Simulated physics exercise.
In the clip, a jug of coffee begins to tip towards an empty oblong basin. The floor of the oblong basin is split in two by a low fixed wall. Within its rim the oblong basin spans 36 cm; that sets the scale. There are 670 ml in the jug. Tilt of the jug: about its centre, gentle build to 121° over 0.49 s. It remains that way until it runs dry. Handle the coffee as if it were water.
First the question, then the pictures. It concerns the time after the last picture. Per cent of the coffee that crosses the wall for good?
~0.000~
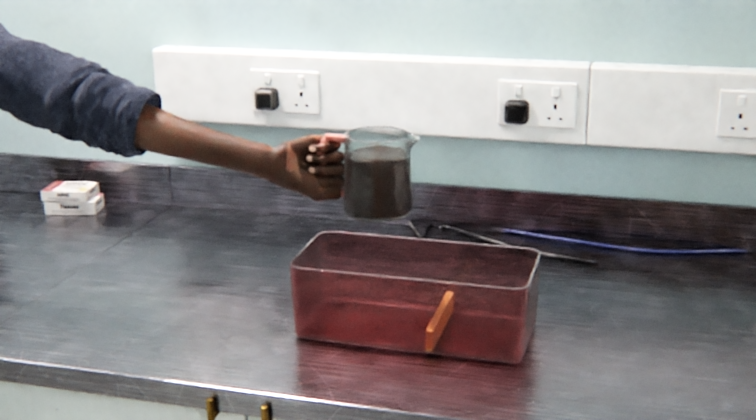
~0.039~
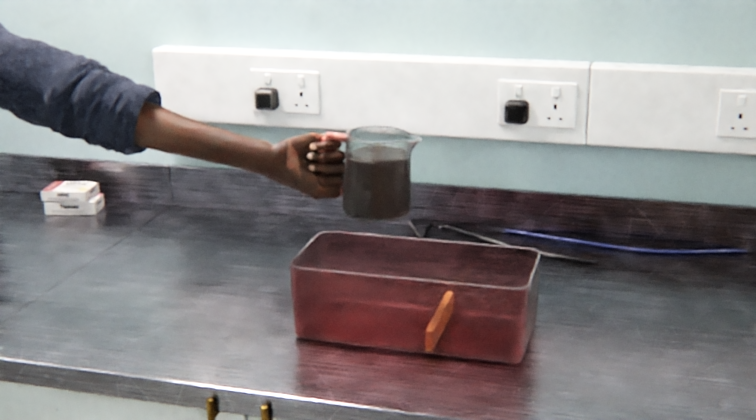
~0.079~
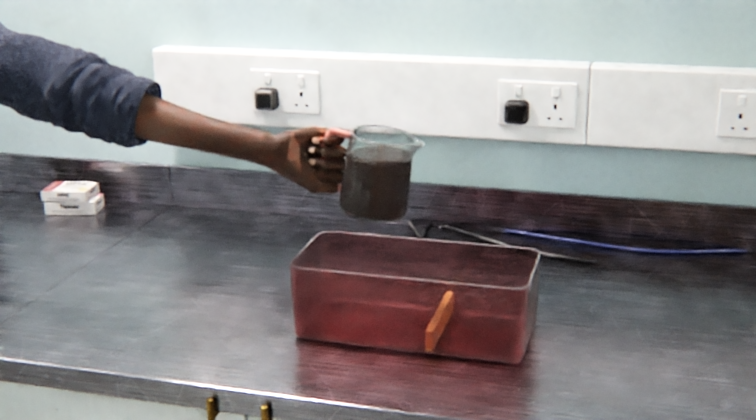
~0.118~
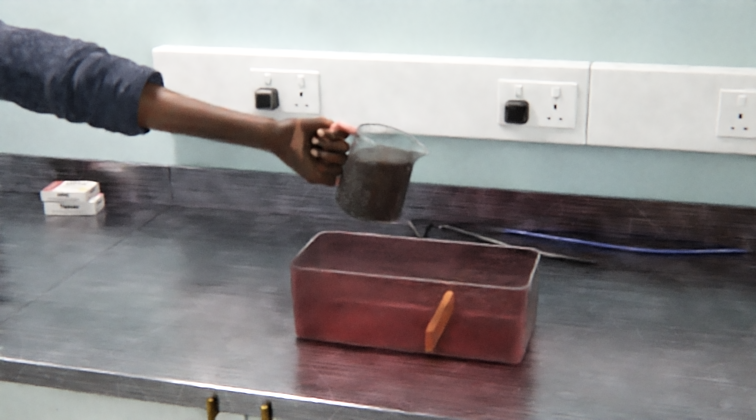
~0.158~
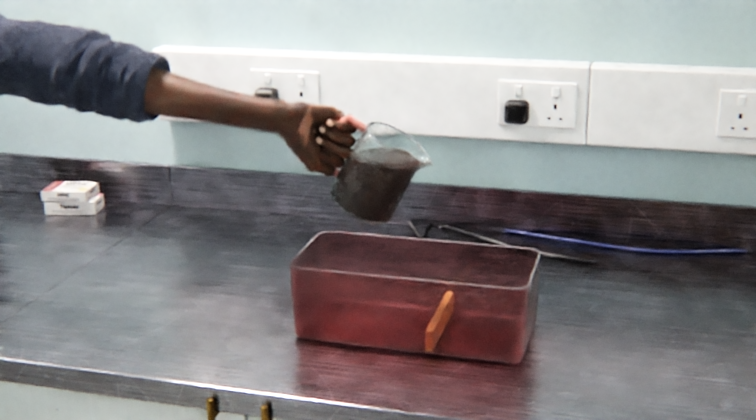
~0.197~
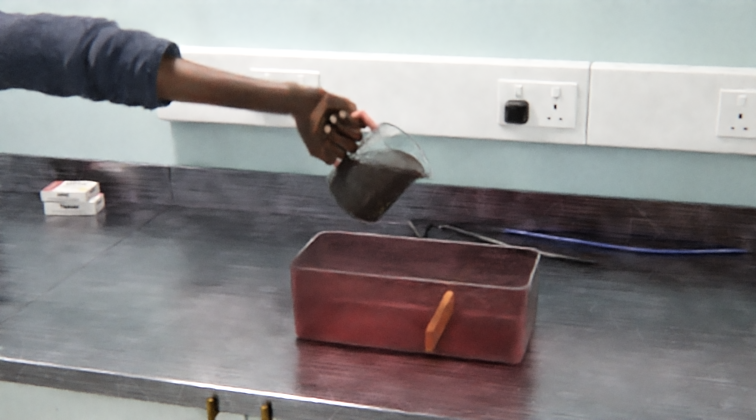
70 per cent.
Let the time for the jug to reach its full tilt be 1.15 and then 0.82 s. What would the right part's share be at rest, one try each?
About 80 %, then about 75 %.
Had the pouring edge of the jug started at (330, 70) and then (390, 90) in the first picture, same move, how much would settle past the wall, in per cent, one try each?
The first try gives 15 percent and the second 25 percent.
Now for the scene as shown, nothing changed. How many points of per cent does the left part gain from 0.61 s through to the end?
I'd put it near 8 percent.
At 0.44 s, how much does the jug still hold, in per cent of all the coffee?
Still held: Roughly 52 % of the total.
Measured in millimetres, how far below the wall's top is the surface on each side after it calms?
The left side gives some 28 mm, the right side some 12 mm.
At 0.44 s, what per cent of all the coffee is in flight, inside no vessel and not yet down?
Estimate: Some 28 % of the total.
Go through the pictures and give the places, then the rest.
Tilt 0°; pouring edge (419, 138); surface from (349, 151) to (408, 155); the oblong basin's rim runs from (305, 249) to (534, 270); the wall's top is at (440, 311), in the first frame.
Tilt 2°; pouring edge (421, 140); surface from (350, 151) to (408, 155), in the second frame.
Tilt 8°; pouring edge (424, 144); surface from (351, 151) to (410, 156), in the third frame.
Tilt 17°; pouring edge (429, 152); surface from (351, 157) to (414, 158), in the fourth frame.
Tilt 29°; pouring edge (432, 164); surface from (346, 163) to (417, 160), in the fifth frame.
Tilt 42°; pouring edge (434, 177); surface from (336, 168) to (425, 166), in the sixth frame.
After 0.44 s the tilt is 117° and 51 per cent is still to pour, 2 is left of the wall and 20 right of it.
After 0.61 s the tilt is 121° and 8 per cent is still to pour, 19 is left of the wall and 60 right of it.
After 0.79 s the tilt is 121° and 0 per cent is still to pour, 24 is left of the wall and 70 right of it.
After 0.99 s the tilt is 121° and 0 per cent is still to pour, 27 is left of the wall and 70 right of it.
In the end 27 per cent lies left of the wall, 70 right of it and 3 outside.
